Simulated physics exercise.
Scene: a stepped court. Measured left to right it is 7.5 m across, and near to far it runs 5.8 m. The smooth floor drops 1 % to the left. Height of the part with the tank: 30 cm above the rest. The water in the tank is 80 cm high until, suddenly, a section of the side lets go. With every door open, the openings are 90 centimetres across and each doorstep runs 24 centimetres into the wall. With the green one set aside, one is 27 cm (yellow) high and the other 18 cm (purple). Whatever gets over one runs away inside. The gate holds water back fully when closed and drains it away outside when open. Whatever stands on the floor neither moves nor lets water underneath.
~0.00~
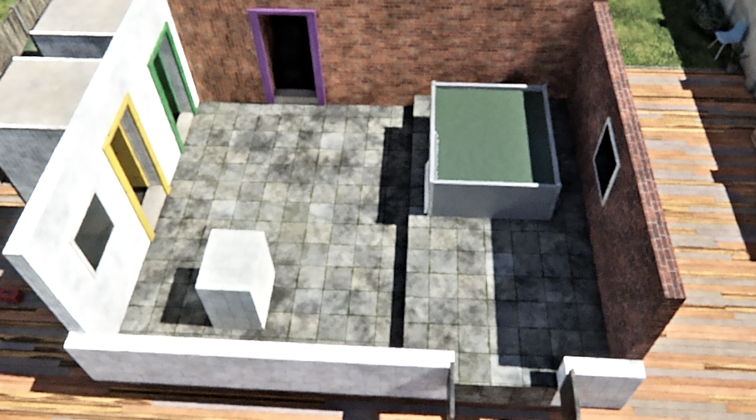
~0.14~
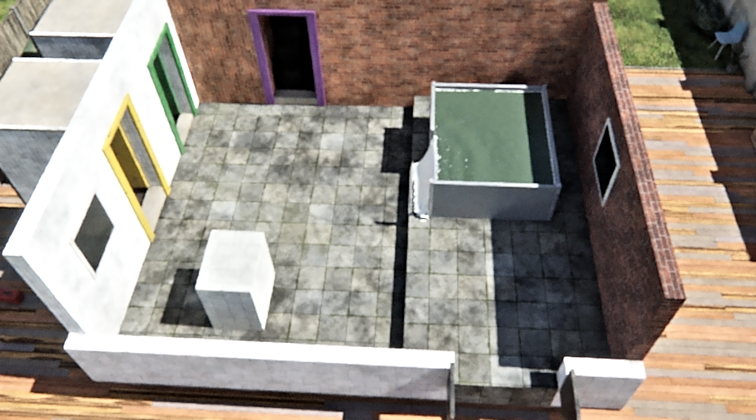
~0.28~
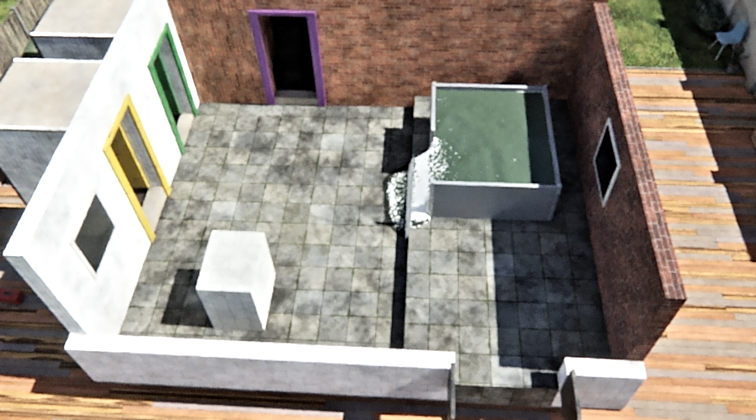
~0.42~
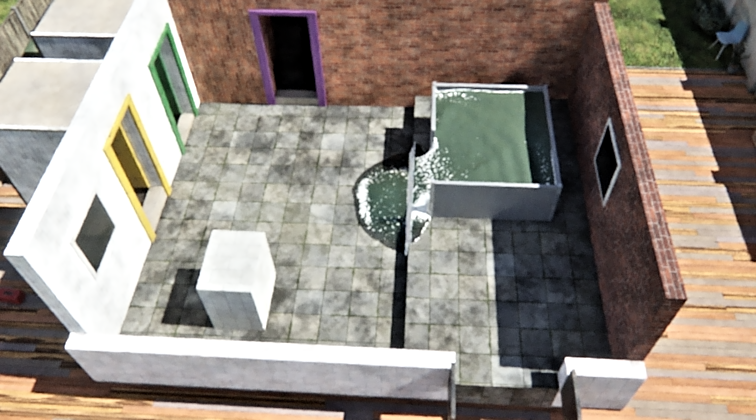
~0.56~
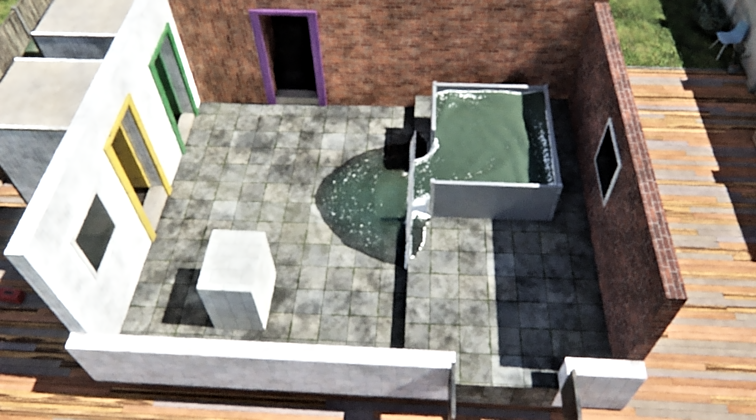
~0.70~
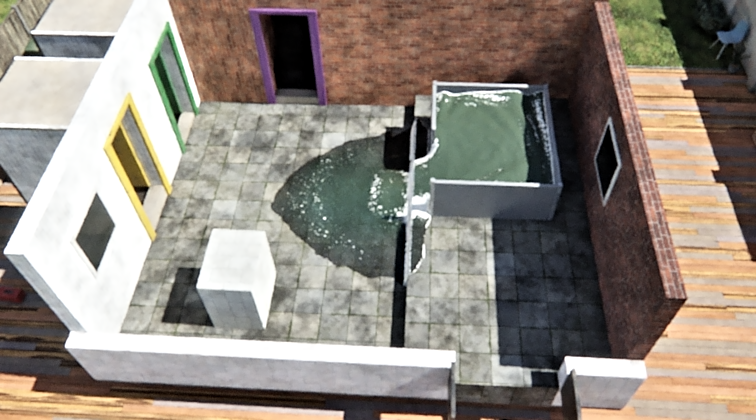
Green water pours from the left side of a raised tank and spreads left across the paved floor.
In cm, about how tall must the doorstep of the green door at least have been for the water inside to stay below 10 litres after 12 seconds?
It would have had to be close to 24 cm tall.
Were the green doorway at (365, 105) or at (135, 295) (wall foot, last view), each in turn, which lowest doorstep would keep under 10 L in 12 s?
About 12.5 cm, then about 24 cm.
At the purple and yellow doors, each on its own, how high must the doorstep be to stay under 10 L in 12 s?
About 9.5 cm at purple and 31 cm at yellow.
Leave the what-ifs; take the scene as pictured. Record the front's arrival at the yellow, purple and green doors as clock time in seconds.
At yellow it's 1.3 s, at purple 1.5 s, and at green 1.6 s.
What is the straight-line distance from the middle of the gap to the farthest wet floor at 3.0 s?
6.0 m.
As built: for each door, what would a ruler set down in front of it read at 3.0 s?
Yellow 29, purple 3, green 23 cm.
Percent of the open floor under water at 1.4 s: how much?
Wet share: Around 40 %.
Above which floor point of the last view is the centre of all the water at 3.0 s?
Centre estimate: (349, 199) px, approximately.
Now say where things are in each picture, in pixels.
Still water, 80 cm deep, in the tank at (491, 134); the green door at (175, 94) is dry, in the first frame.
Water pours out at (432, 176) and has run 0.4 m, to (412, 175); about 10 cm deep outside, 80 cm at the back, in the second frame.
Water pours out at (433, 179) and has run 0.8 m, to (388, 203); about 15 cm deep outside, 80 cm at the back, in the third frame.
Water pours out at (433, 180) and has run 1.4 m, to (356, 192); about 13 cm deep outside, 78 cm at the back, in the fourth frame.
The gap is at (433, 180), the front 2.0 m out at (319, 201); the back of the tank holds 73 cm, in the fifth frame.
Water pours out at (433, 179) and has run 2.8 m, to (279, 207); about 6 cm deep outside, 67 cm at the back; 2.6 m in a straight line remain to the green door at (176, 94), in the sixth frame.
After 1.4 s water covers 40 % of the floor, deepest (45 cm) near (422, 193); it has not reached the green door.
After 3.0 s water covers 60 % of the floor, deepest (34 cm) near (115, 348); 23 cm at the green door, 64 litres in over its 10 cm doorstep.
After 12.0 s water covers 65 % of the floor, deepest (20 cm) near (168, 195); 16 cm at the green door, 295 litres in over its 10 cm doorstep.
At the green door as built, the water arrived by 1.6 s and peaked near 26 cm at 2.6 s.
Run again over the same 12 s with other heights there, 18 litres in over 22 cm, 2 litres over 29.5 cm. The limit of 10 litres is kept from about 24 cm up.
